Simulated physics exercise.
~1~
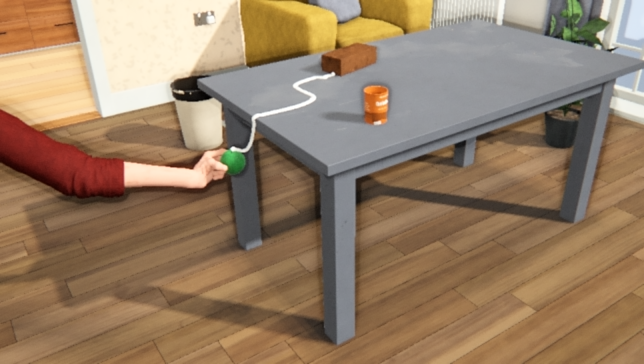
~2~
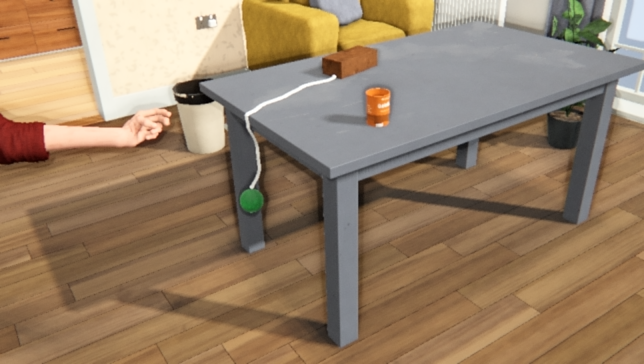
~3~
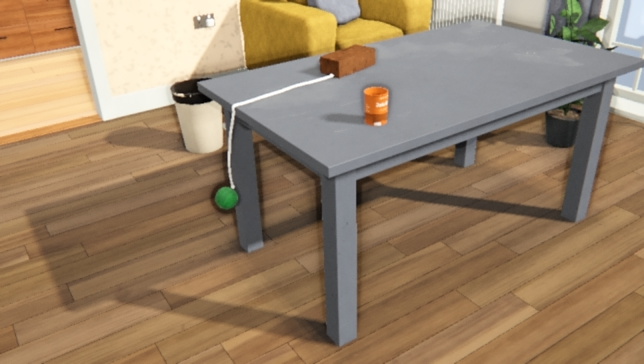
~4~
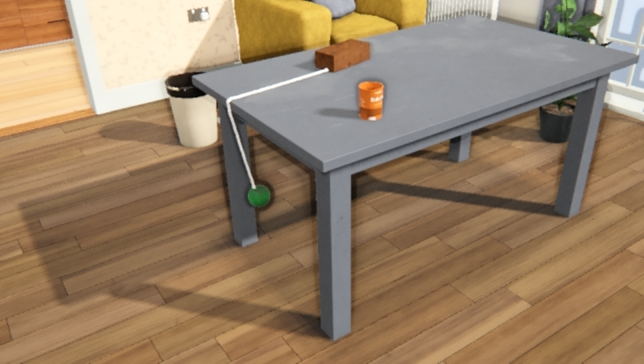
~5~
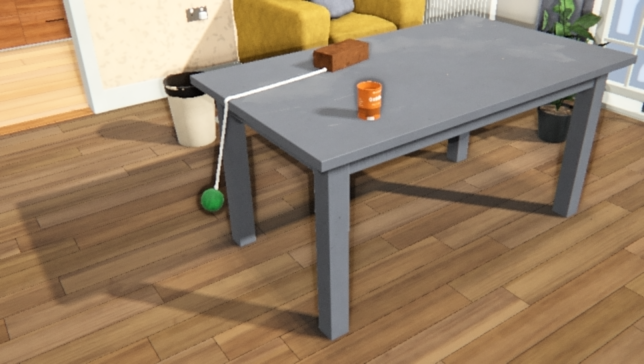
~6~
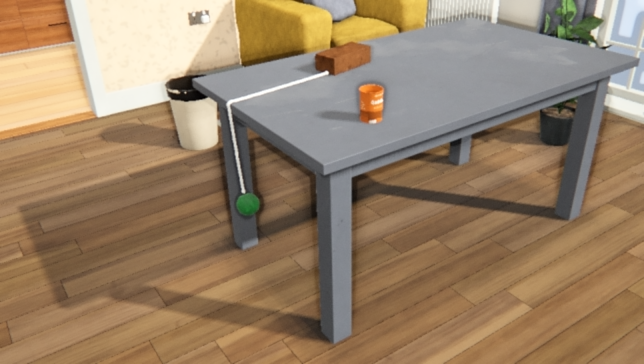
The footage shows a hand releasing a green ball-like object tied by a white cord to a brick on a gray table, then withdrawing. The object drops slightly and swings side to side, ending suspended above the floor while the brick and orange cup stay put.
